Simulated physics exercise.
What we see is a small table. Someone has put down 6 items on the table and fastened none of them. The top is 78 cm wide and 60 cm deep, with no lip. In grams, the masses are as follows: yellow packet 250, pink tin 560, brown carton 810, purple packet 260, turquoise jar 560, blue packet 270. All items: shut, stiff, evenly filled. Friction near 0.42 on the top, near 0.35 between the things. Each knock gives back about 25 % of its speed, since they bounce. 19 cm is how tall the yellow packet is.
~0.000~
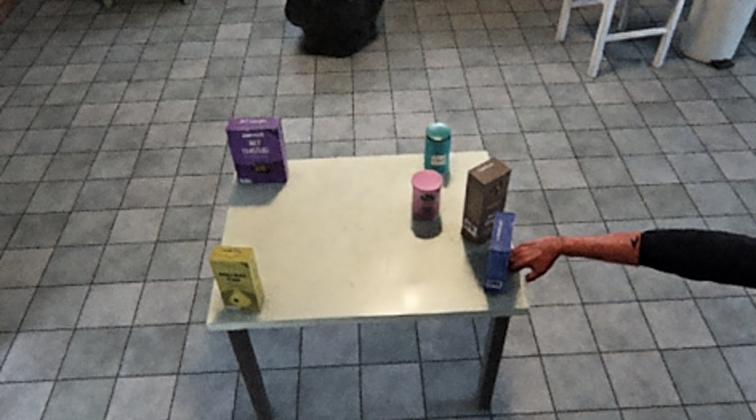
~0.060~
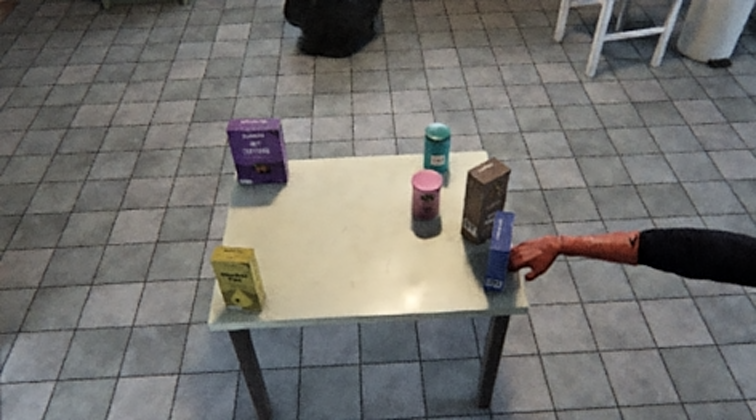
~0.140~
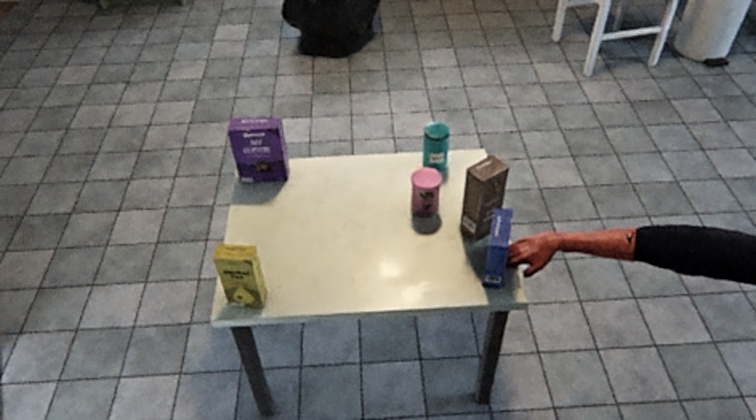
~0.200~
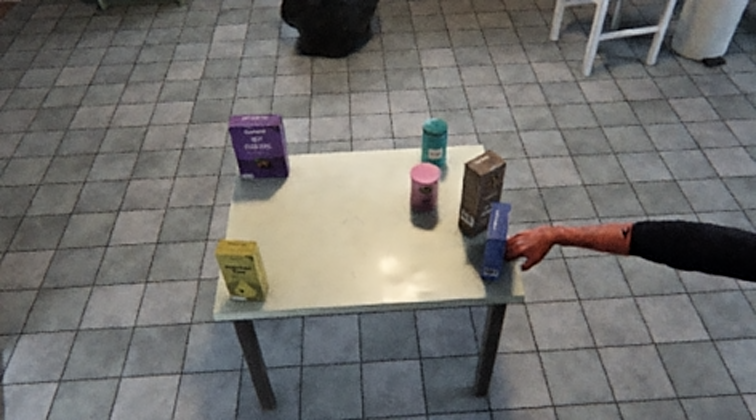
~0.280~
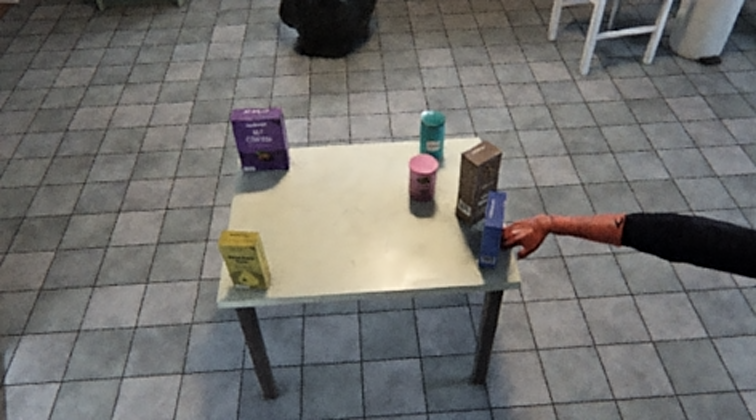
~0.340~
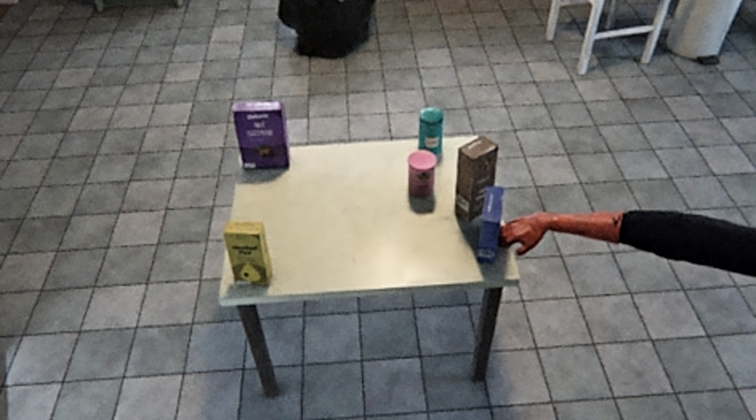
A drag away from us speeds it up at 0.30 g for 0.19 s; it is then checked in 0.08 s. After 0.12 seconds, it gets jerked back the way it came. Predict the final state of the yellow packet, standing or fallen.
Fallen.
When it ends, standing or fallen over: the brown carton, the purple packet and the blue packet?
In the last frame the brown carton does not stay up, the purple packet does not stay up and the blue packet remains up.
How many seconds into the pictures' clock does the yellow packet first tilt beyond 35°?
Near 0.5 s.
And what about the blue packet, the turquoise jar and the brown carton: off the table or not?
Observed: Blue packet remains in bounds; turquoise jar remains in bounds; brown carton remains in bounds.
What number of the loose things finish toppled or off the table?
3.
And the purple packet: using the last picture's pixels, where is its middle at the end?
Around (292, 252).
After 0.64 s, table 2 cm from its start; purple packet now off the table; yellow packet on its side near (262, 249); brown carton 22° off upright.
After 0.84 s, yellow packet on its side near (263, 255); brown carton 41° off upright.
In the end (1.5 s), off the table and tipped over, purple packet; toppled on the table, yellow packet and brown carton; the other 3 under 5 cm from the start. At the end, from the last picture's camera, yellow packet near (263, 255).
